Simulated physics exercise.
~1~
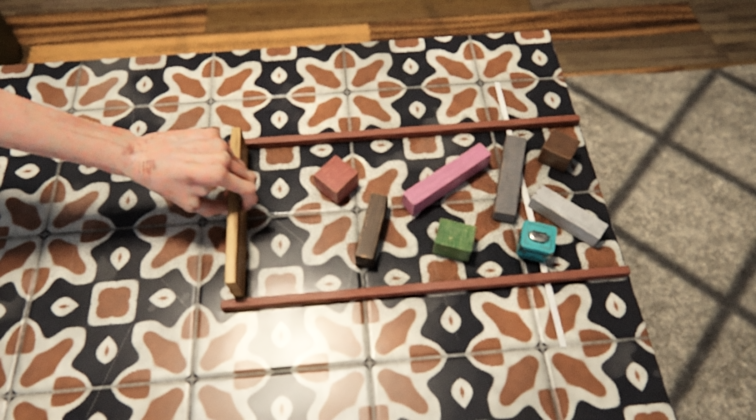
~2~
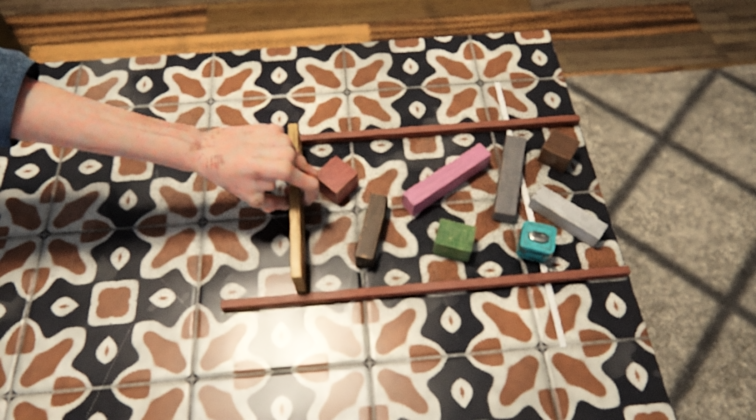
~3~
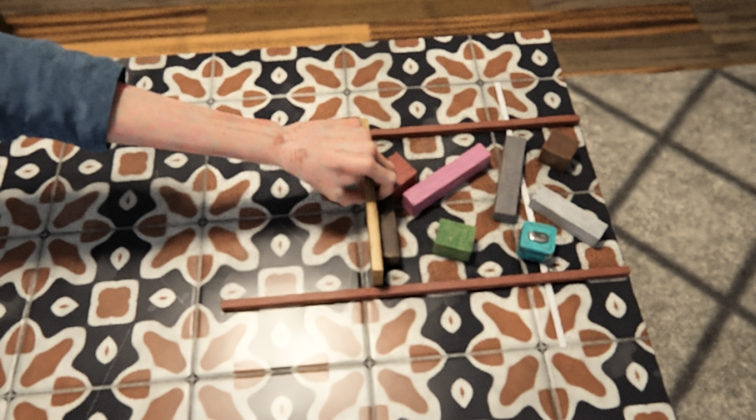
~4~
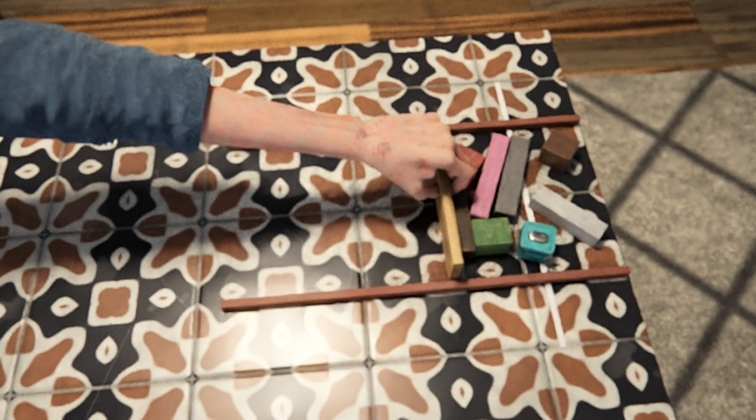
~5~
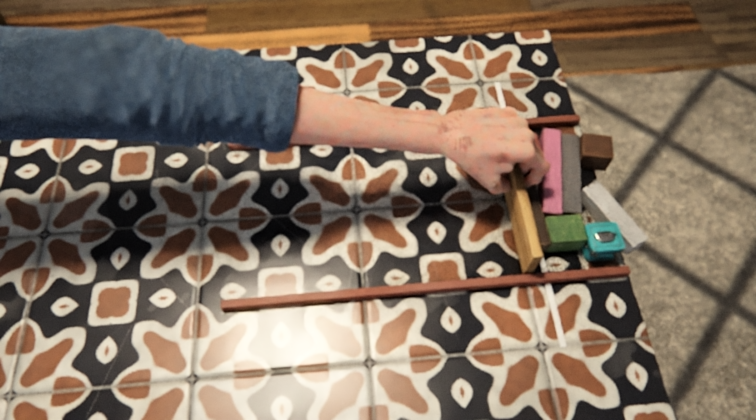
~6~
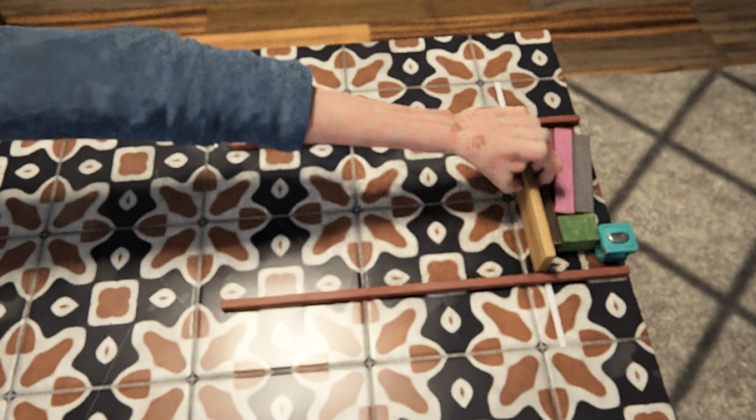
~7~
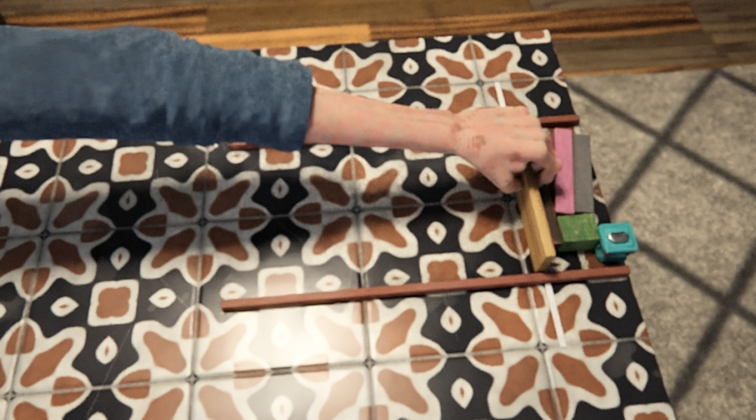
A hand pushes a board right, sweeping blocks together until two drop off the table.
